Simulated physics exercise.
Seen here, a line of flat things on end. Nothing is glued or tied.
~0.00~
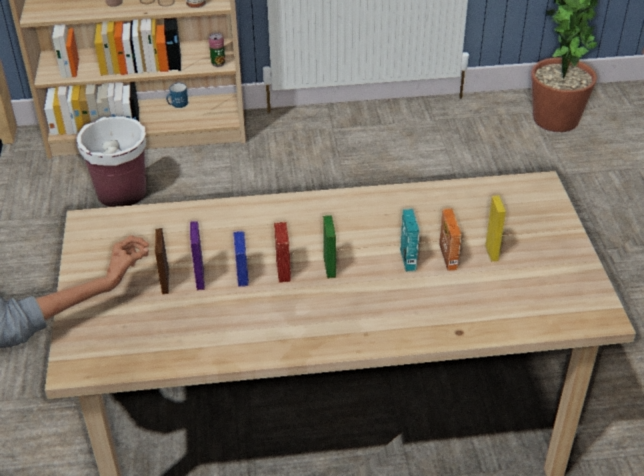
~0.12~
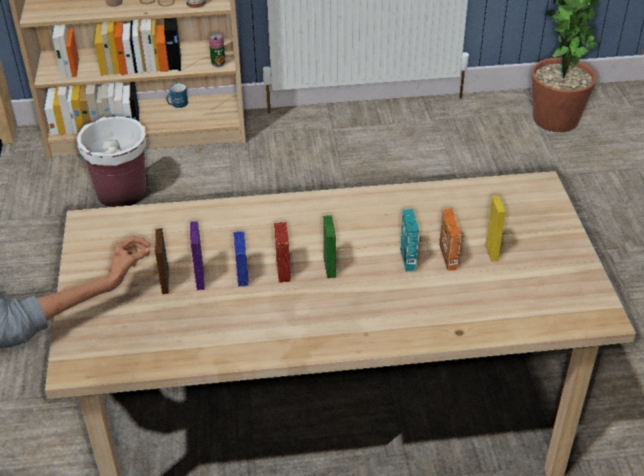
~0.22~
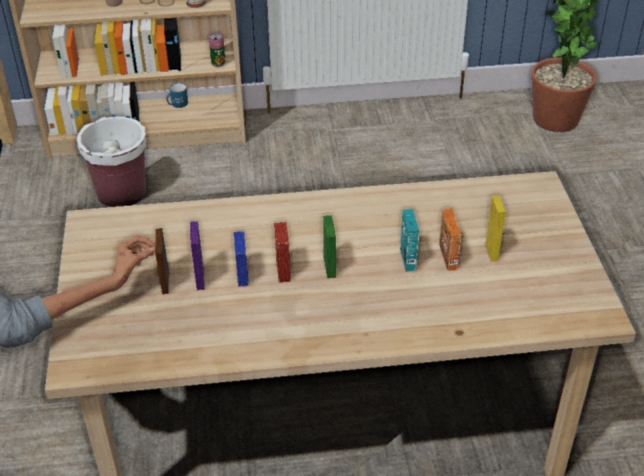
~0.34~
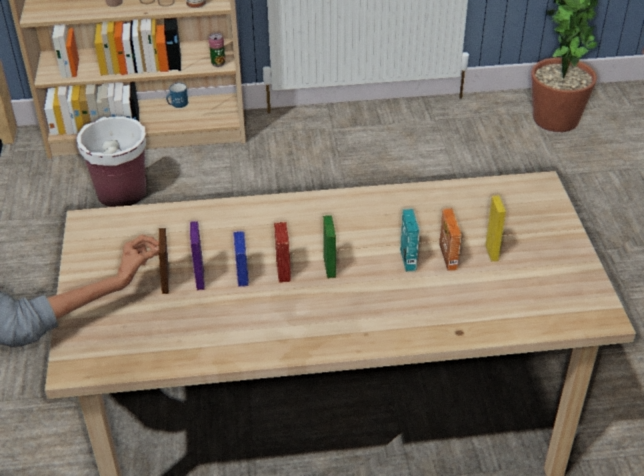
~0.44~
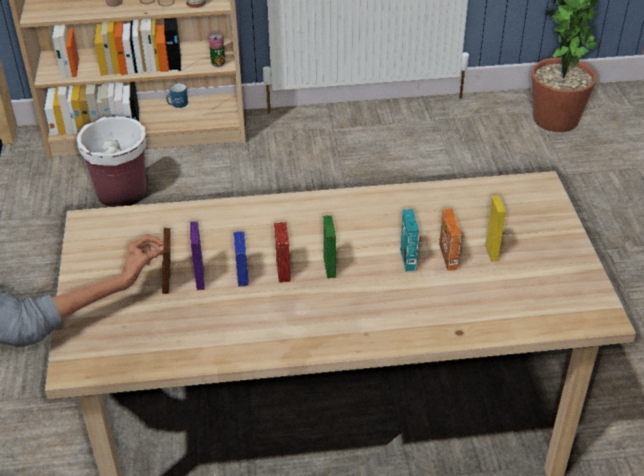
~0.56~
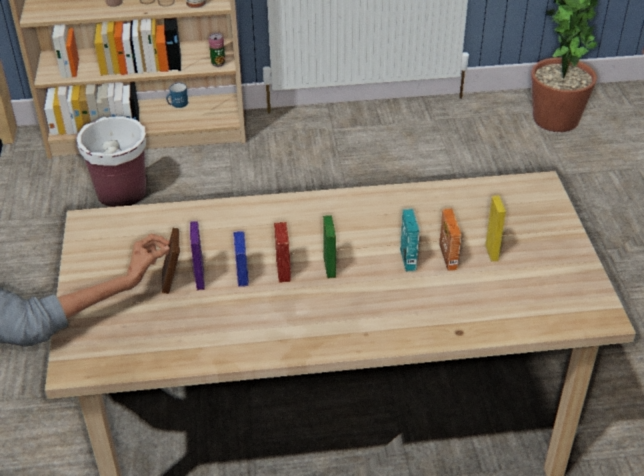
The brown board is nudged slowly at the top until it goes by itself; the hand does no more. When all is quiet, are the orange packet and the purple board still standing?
The orange packet is still upright, the purple board falls over.
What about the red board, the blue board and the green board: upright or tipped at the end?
The red board tips over; the blue board topples; the green board topples.
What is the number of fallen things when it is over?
5 of them.
After 0.96 s, brown board 60° over; purple board tipped 36° from how it was near (220, 257); blue board tipped 6° from how it was.
After 1.26 s, brown board 75° over; purple board tipped 71° from how it was near (235, 266); blue board tipped 66° from how it was; red board tipped 35° from how it was.
After 1.46 s, brown board 77° over; purple board tipped 74° from how it was near (236, 267); red board on its side; green board tipped 73° from how it was.
At rest (2.0 s), tipped over on the table, blue board, purple board, red board and green board; the other 2 in place. Seen from the same camera at the end, orange packet near (450, 240), purple board near (236, 267).
